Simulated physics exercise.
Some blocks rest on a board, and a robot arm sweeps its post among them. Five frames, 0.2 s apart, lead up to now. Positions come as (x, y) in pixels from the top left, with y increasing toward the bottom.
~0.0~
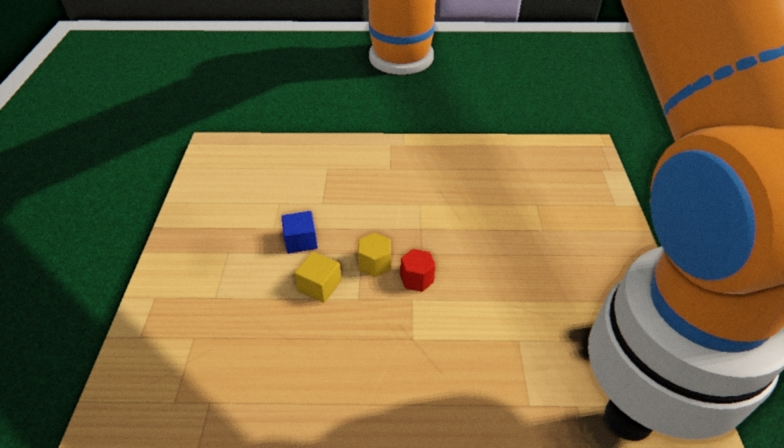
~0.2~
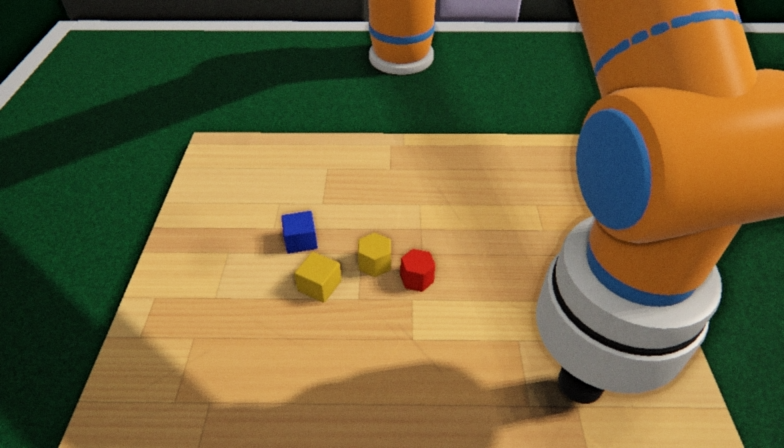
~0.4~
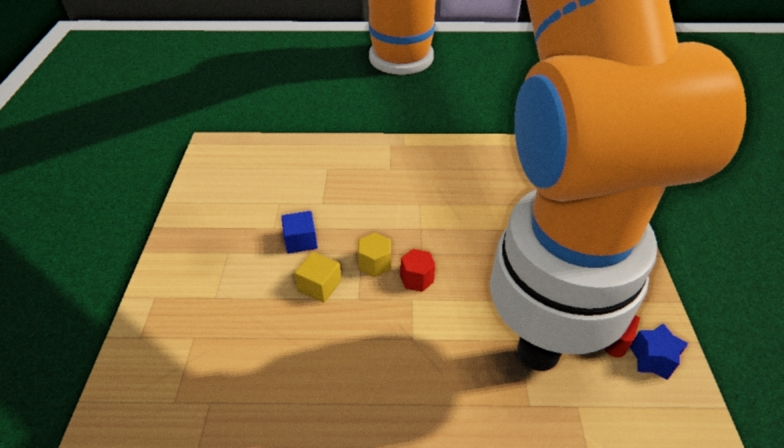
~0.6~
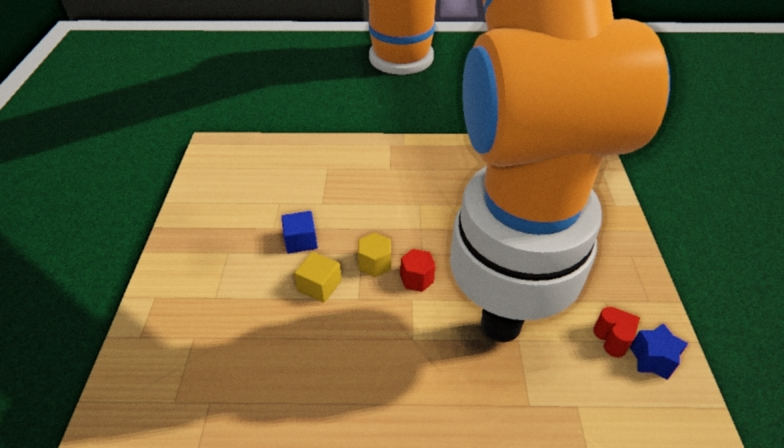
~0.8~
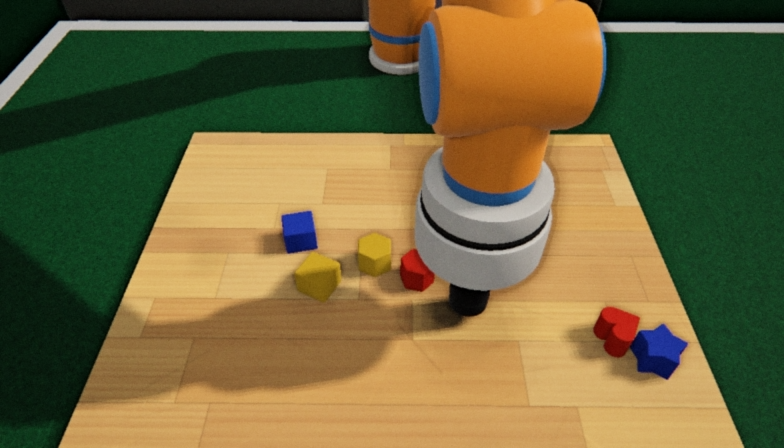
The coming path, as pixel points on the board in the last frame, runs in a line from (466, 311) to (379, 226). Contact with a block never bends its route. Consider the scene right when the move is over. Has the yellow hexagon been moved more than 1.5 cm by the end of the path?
Final answer: Yes.
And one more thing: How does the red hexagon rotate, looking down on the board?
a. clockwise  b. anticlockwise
Letter b.
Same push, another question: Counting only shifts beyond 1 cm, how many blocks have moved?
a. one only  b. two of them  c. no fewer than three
That would be b.
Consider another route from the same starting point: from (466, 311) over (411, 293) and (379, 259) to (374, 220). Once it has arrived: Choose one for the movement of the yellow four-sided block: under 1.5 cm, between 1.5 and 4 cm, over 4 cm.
It ends under 1.5 cm away.
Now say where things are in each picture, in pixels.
Tip of the post (627, 420), middles of tops, blue four-sided block (298, 222), yellow hexagon (374, 245), red hexagon (418, 261), in the first picture.
Post (580, 385), nothing pushed, in the second picture.
Post (538, 354), nothing pushed, in the third picture.
Post (501, 326), nothing pushed, in the fourth picture.
Post (468, 302), blue four-sided block (298, 222), yellow hexagon (374, 245), red hexagon (418, 261), in the fifth picture.
What follows on the original path. One third of the way, post (435, 270); yellow hexagon (371, 244); red hexagon (403, 252), turned 25° anticlockwise.
Two thirds of the way, post (406, 242); yellow hexagon (340, 238), turned 15° anticlockwise; red hexagon (373, 237), turned 60° anticlockwise.
At the end, post (379, 216); blue four-sided block unmoved; yellow hexagon (330, 239), turned 25° anticlockwise; red hexagon (361, 231), turned 80° anticlockwise.
